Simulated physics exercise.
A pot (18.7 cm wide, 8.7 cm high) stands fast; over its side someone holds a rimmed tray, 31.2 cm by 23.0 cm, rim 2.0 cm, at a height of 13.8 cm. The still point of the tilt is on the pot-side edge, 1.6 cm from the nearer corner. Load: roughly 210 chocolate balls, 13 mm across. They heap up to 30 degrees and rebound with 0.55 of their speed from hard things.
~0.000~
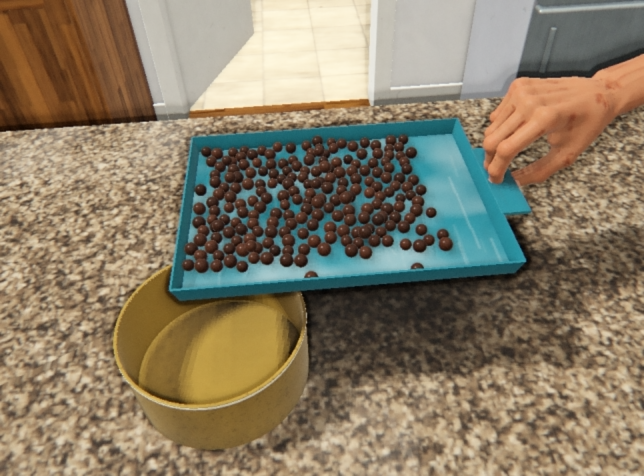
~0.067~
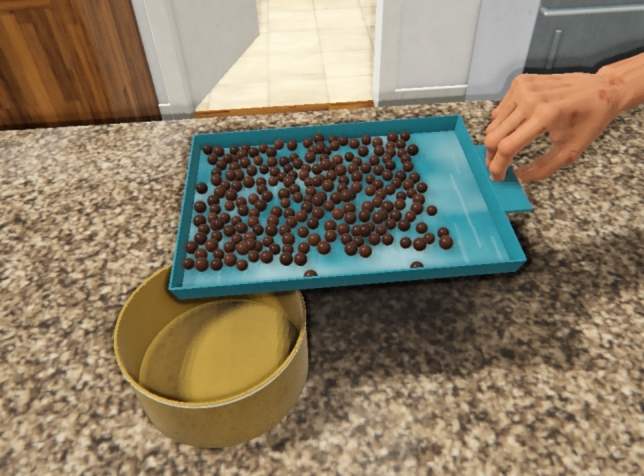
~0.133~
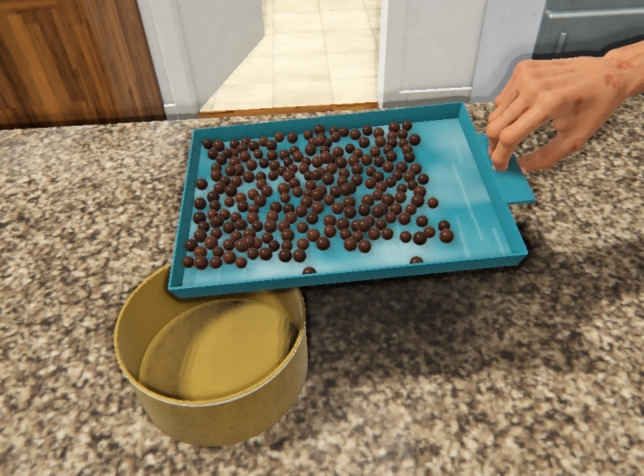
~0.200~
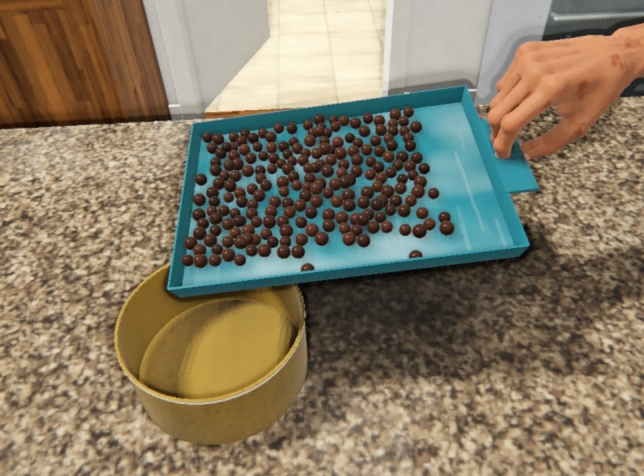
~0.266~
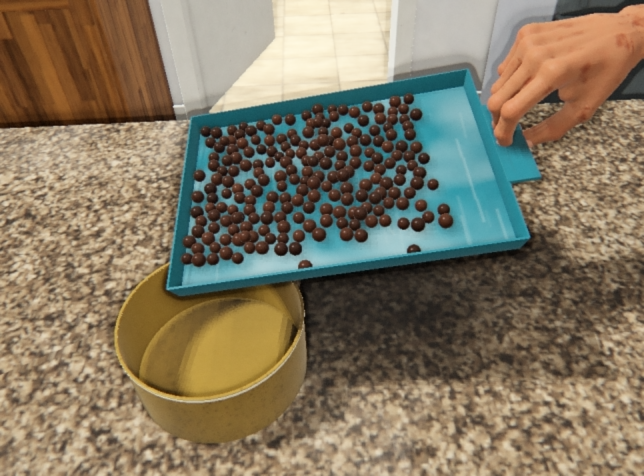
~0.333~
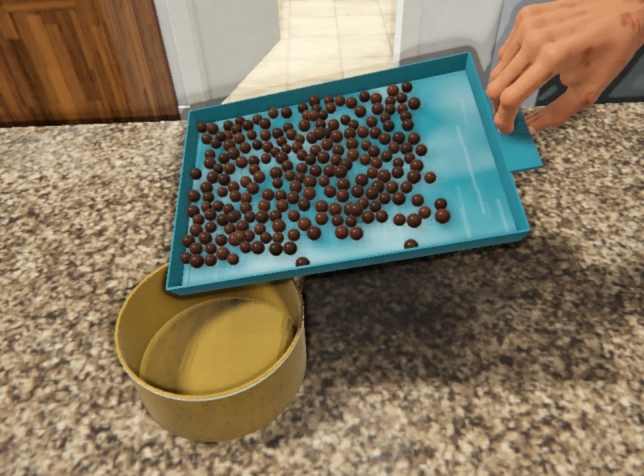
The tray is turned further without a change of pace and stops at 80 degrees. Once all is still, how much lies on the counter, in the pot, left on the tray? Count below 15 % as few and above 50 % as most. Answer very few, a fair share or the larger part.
Counter a fair share, pot the larger part, tray very few.
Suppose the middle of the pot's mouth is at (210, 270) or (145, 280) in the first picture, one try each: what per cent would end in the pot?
About 0 and 25 per cent.
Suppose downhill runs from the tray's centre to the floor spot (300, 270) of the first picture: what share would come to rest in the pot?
Some 65 per cent.
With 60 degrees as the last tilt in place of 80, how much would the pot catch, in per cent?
In that case some 0 per cent.
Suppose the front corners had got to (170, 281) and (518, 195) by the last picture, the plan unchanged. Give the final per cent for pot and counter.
Pot 40, counter 50.
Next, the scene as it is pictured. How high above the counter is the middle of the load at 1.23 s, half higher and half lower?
About 26 cm.
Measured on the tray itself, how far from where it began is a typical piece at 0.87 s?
Roughly 5 cm.
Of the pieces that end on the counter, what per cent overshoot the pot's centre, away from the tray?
Roughly 100 per cent.
After 0.87 s, tilt 46 degrees; the tray holds 100 %, the pot 0 %.
After 1.23 s, tilt 67 degrees; the tray holds 100 %, the pot 0 %.
After 1.68 s, tilt 80 degrees; the tray holds 60 %, the pot 20 %.
By 3.2 s all is still; counter 20 %, pot 75 %, tray 5 %.
